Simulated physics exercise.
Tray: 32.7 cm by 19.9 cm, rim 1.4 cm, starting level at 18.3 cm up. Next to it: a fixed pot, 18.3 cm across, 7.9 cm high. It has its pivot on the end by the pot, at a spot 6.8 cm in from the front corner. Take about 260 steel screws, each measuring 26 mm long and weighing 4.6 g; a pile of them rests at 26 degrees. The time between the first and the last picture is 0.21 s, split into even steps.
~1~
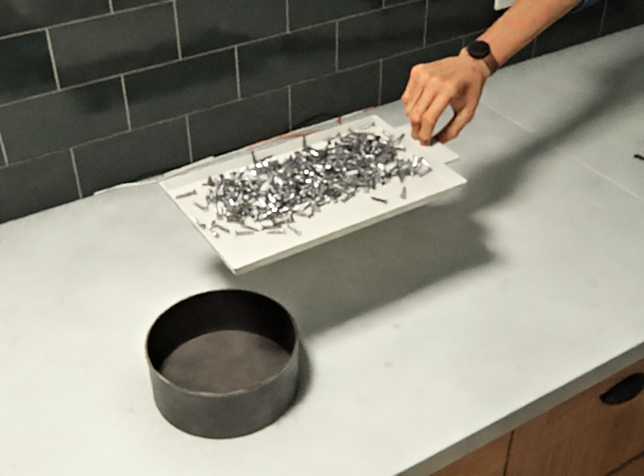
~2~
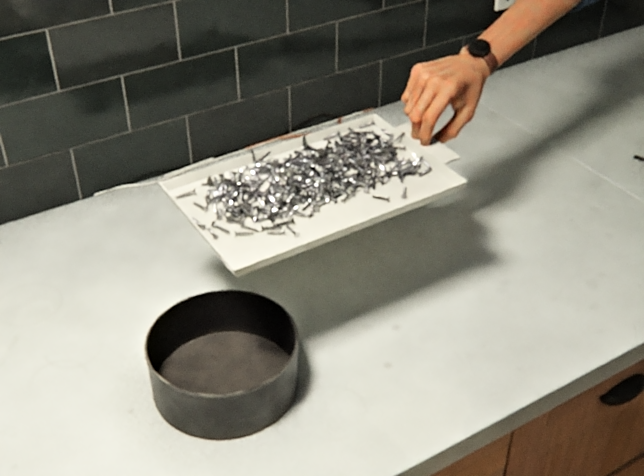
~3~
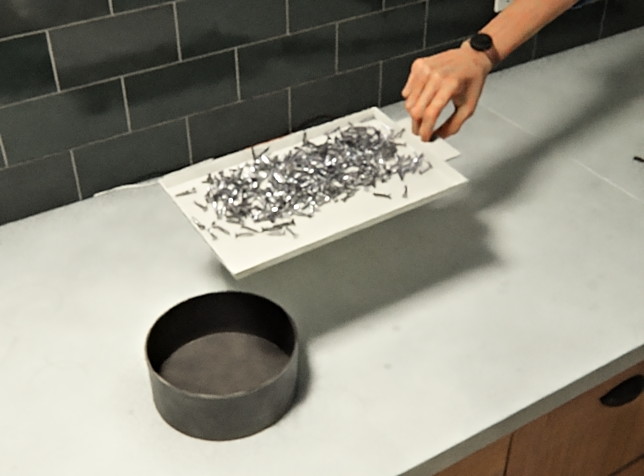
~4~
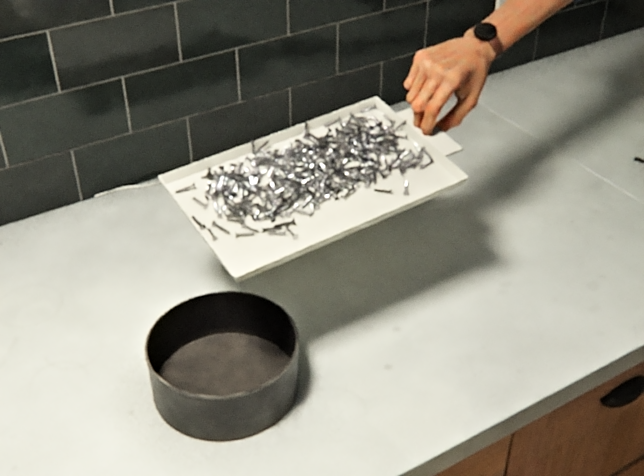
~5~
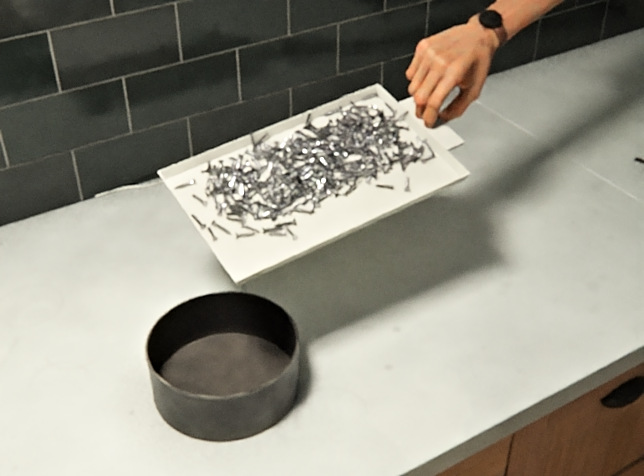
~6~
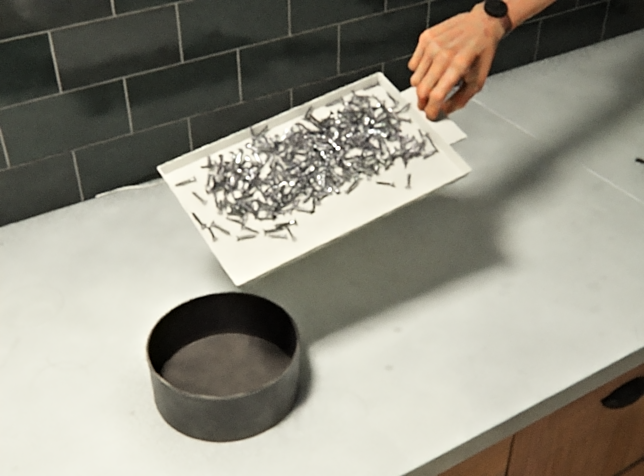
A hand wearing a dark watch held a white tray piled with small metal pieces above a pale counter, then slowly raised its far side, tilting it slightly toward the dark round pot.
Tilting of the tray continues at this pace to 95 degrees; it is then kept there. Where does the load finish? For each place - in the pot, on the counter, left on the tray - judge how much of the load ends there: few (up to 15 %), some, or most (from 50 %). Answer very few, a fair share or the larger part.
Pot: The larger part; counter: A fair share; tray: Very few.
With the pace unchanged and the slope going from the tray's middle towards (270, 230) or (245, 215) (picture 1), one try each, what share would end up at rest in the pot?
Near 90 and 20 per cent, in that order.
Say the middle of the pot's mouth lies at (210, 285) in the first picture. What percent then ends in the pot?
With the pot there, close to 0 per cent.
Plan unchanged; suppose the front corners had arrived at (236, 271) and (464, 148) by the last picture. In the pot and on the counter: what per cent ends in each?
The pot gets 65 and the counter 35.
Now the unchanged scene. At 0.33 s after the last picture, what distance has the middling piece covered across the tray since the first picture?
About 8 cm.
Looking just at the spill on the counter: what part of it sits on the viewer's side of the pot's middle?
I'd put it at around 100 per cent.
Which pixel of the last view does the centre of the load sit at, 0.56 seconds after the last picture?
Load centre est.: (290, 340) px.
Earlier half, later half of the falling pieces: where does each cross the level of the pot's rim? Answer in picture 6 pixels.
(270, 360) first, (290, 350) later, roughly.
Then, 0.33 s after the last picture, tilt 55 degrees; the tray holds 100 %, the pot 0 %.
Then, 0.56 s after the last picture, tilt 81 degrees; the tray holds 20 %, the pot 30 %.
Then, 0.90 s after the last picture, tilt 95 degrees; the tray holds 0 %, the pot 60 %.
In the end, pot 60 %, counter 40 %, tray 0 %.
